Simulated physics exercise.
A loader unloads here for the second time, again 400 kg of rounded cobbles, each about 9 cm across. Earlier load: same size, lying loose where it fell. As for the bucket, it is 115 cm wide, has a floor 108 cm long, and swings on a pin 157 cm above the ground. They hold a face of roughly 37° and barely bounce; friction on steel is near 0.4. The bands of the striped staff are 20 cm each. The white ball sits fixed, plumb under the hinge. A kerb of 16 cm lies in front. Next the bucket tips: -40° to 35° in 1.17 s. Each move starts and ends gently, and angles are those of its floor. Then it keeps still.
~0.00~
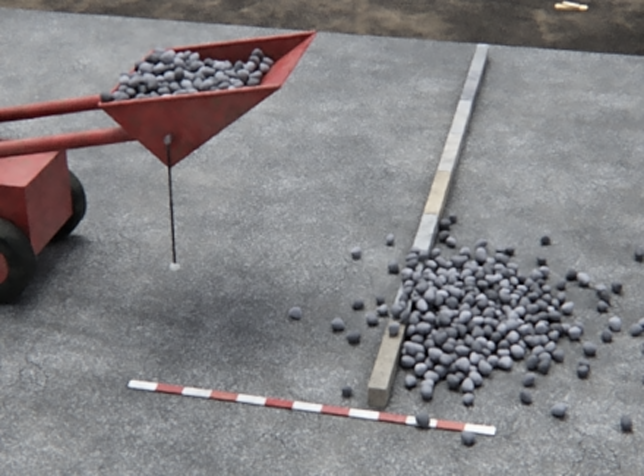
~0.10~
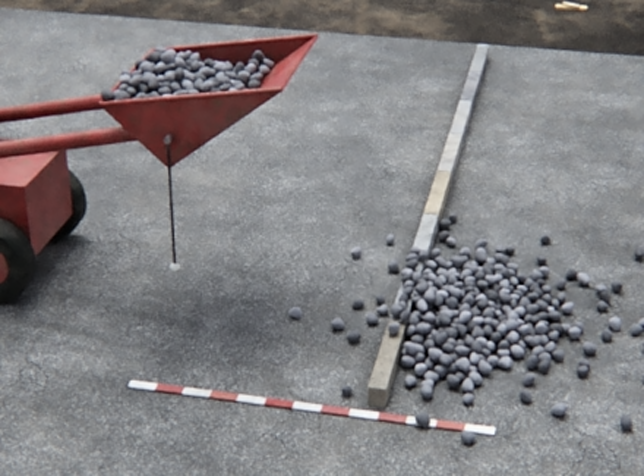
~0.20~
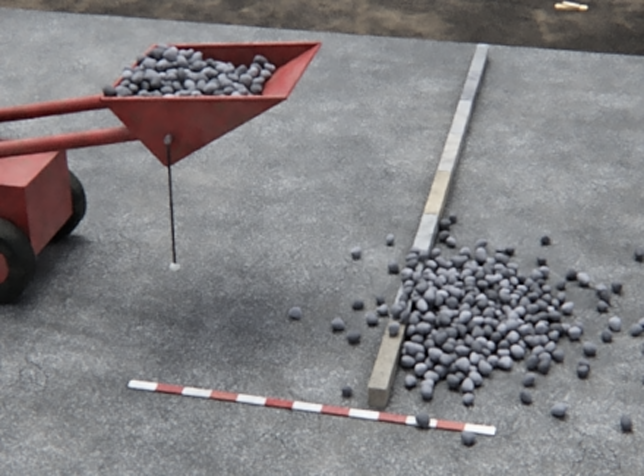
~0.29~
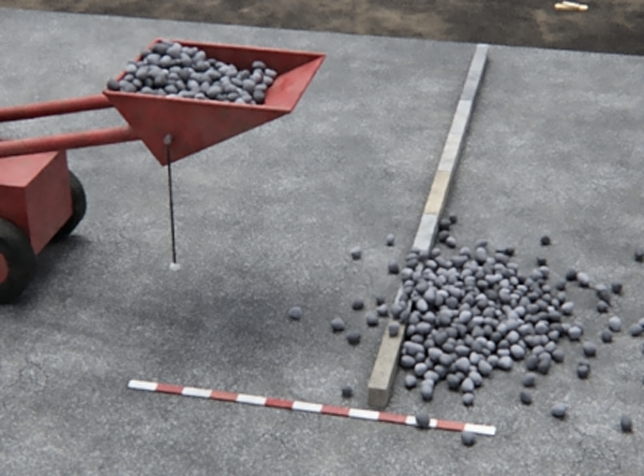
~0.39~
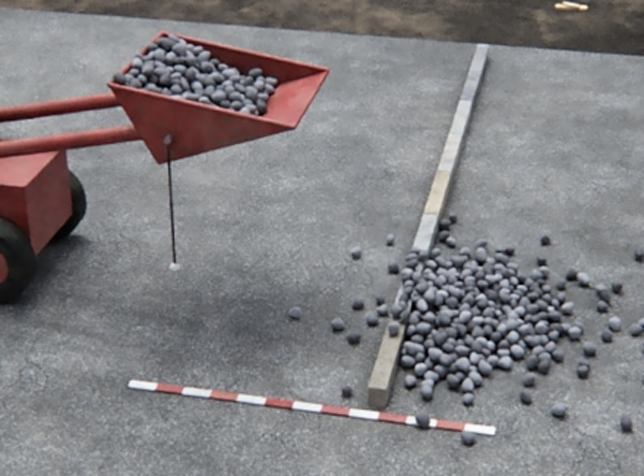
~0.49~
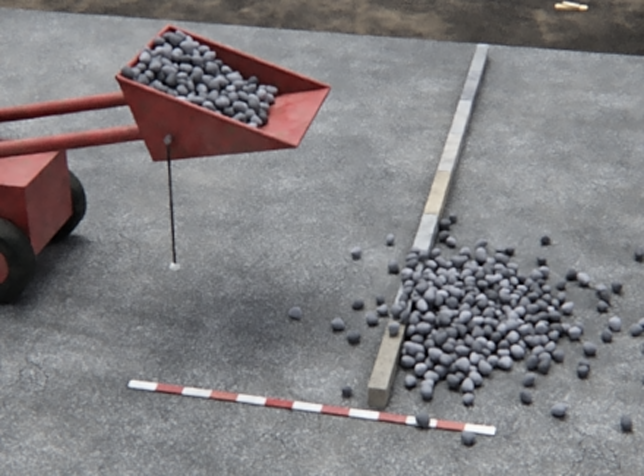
A red bucket full of rounded grey stones tilted gradually, its pointed right end dipping and its left end rising, while the stones shifted inside it and the loose pile by the kerb lay still.
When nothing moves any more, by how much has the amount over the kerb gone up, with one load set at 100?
It has gone up by about 2 per cent of a load.
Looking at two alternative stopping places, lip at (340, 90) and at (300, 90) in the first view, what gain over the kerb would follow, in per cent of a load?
The first would add around 35 per cent, the second around 10 per cent.
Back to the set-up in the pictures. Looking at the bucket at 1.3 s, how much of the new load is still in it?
About 85 percent.
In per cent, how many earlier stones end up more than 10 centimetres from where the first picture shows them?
Close to 0 in a hundred of them.
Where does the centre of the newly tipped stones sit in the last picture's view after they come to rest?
Roughly pixel (356, 294) in the last view.
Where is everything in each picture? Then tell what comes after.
The first frame shows lip at (280, 87), floor tilted -40°, highest stones at (210, 63). The earlier load is highest near (415, 282), 22 cm above ground level, 7 % on this side of the kerb, 93 % over the kerb.
The second frame shows lip at (282, 90), floor tilted -39°, highest stones at (200, 62); the stones move at 0.1 m/s on average.
The third frame shows lip at (286, 98), floor tilted -34°, highest stones at (166, 59); the stones move at 0.2 m/s on average.
In the fourth frame, the bucket is at -28°, its lip at (291, 111); the top of the load is at (165, 53); the stones move at 0.3 m/s on average.
The fifth frame shows lip at (295, 128), floor tilted -20°, highest stones at (166, 48); the stones move at 0.4 m/s on average.
The sixth frame shows lip at (297, 147), floor tilted -12°, highest stones at (170, 45); the stones move at 0.4 m/s on average.
After 0.9 s the floor is at 23°; in per cent of one load, 100 in the bucket, 7 on this side of the kerb, 93 over the kerb; the foremost stones are past the picture's edge.
After 1.3 s the floor is at 35°; in per cent of one load, 83 in the bucket, 24 on this side of the kerb, 93 over the kerb; the foremost stones are past the picture's edge.
After 1.6 s the floor is at 35°; in per cent of one load, 31 in the bucket, 76 on this side of the kerb, 93 over the kerb; the foremost stones are past the picture's edge.
After 4.4 s the floor is at 35°; in per cent of one load, 0 in the bucket, 105 on this side of the kerb, 95 over the kerb; the foremost stones are past the picture's edge. Net gain over the kerb, 2.
